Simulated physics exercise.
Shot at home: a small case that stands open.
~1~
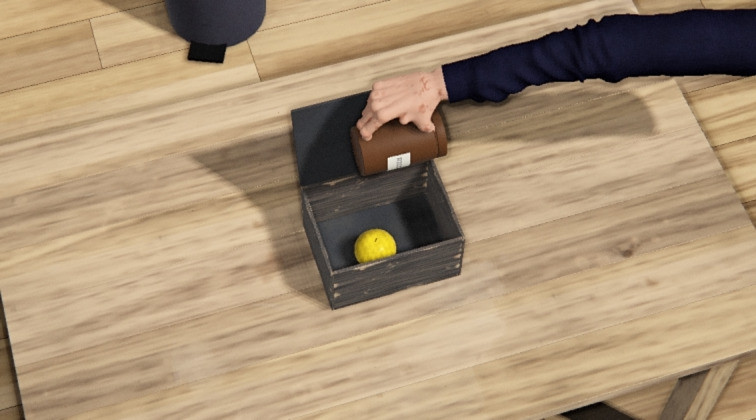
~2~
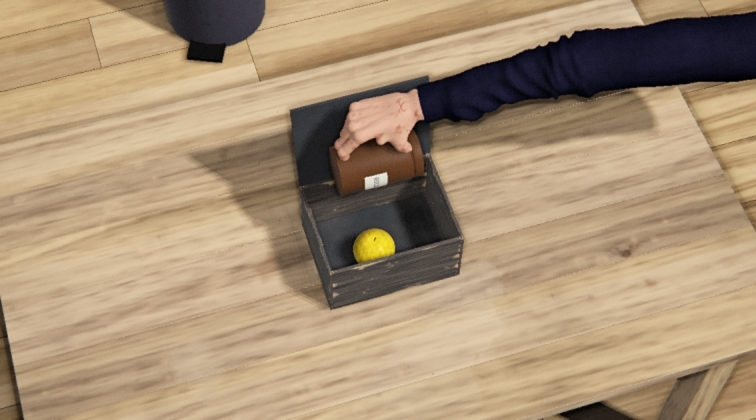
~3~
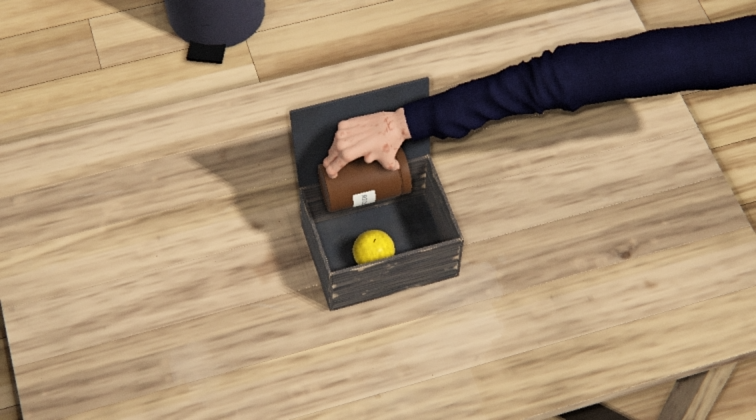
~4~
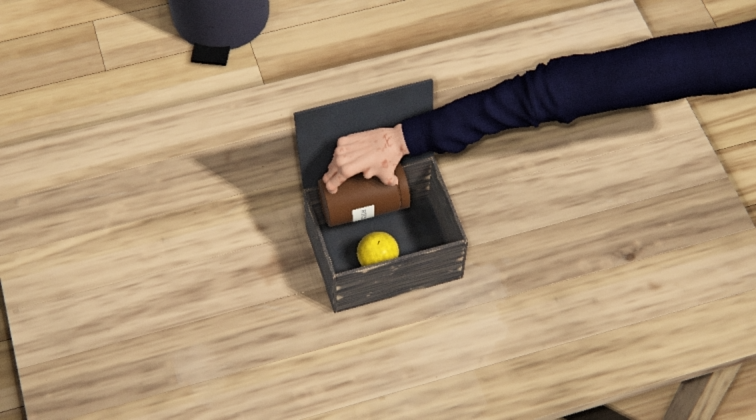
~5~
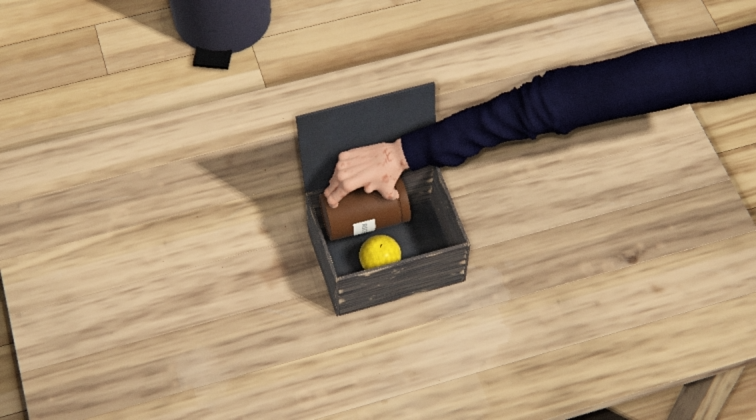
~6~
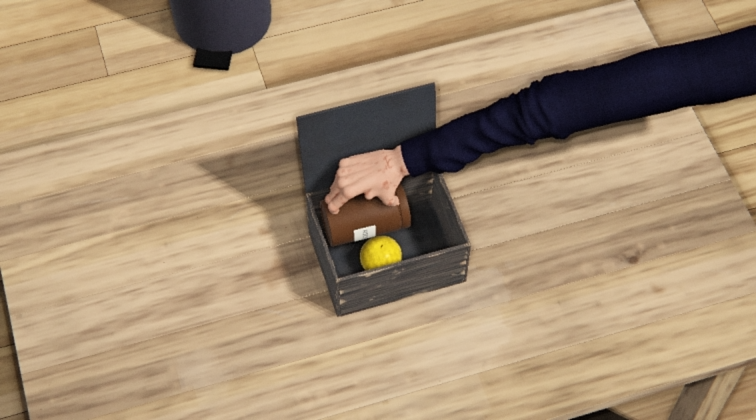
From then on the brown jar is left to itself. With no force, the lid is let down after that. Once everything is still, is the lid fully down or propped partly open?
Seems the lid won't be blocked.
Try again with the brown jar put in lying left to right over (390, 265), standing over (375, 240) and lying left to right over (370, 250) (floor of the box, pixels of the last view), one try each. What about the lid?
The first attempt ends with the lid standing open, the second with it standing open, and the third with it lying shut.
Then, 0.40 s after the last picture, brown jar rolled about its own width near (377, 224); yellow apple rolled a little.
Then, 1.50 s after the last picture, lid 68° above the rim; brown jar rolled about its own width near (377, 224); yellow apple rolled about its own width.
Then, 1.80 s after the last picture, lid 31° above the rim; brown jar rolled about its own width near (377, 225); yellow apple rolled about its own width.
Then, 2.10 s after the last picture, lid shut; brown jar rolled about its own width near (377, 225); yellow apple rolled about its own width.
At rest, lid shut; moved from the start, yellow apple and brown jar. Seen from the same camera at the end, brown jar near (378, 226).
